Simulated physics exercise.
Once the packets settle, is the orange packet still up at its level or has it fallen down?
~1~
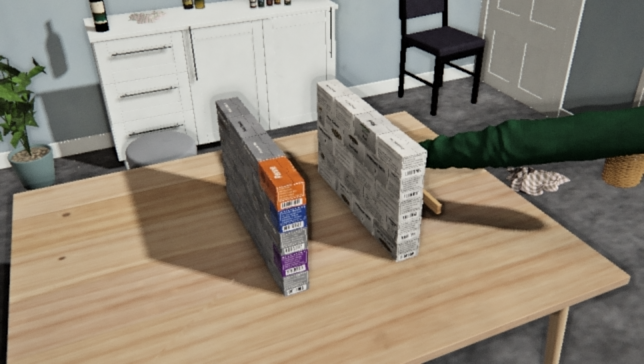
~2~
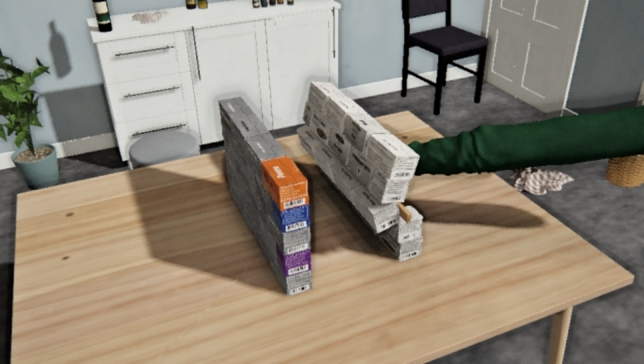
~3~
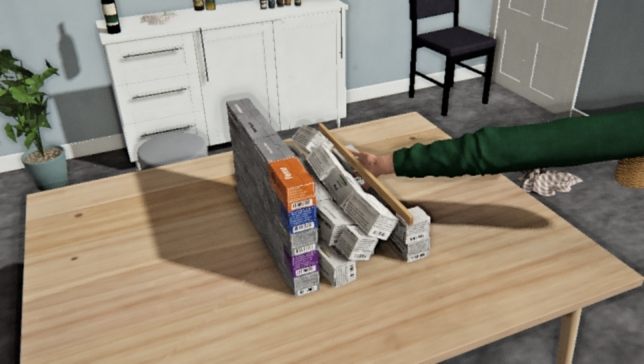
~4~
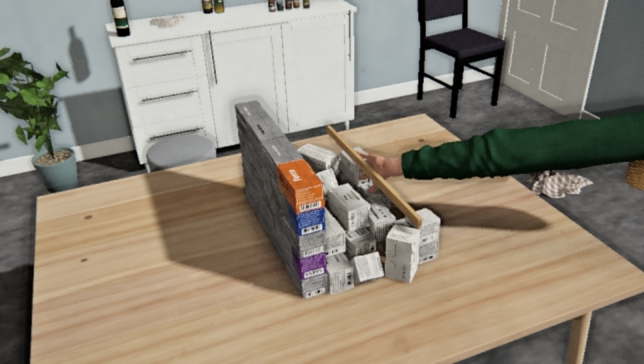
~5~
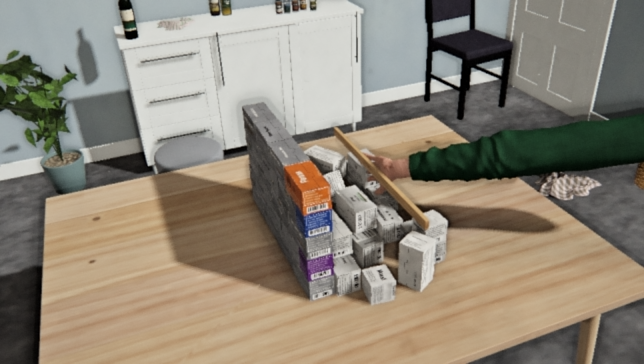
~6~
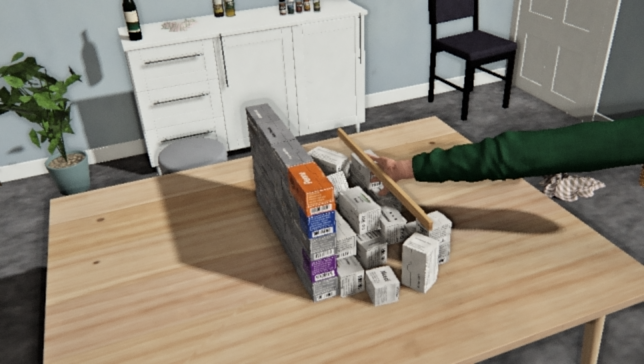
The orange packet is still up at its level, at the near end of the second wall, which stays standing beside the tumbled pale packets.
Pale wall of loose packets toppling left as a green-sleeved arm pushes a batten, its pieces piling against the standing second wall.
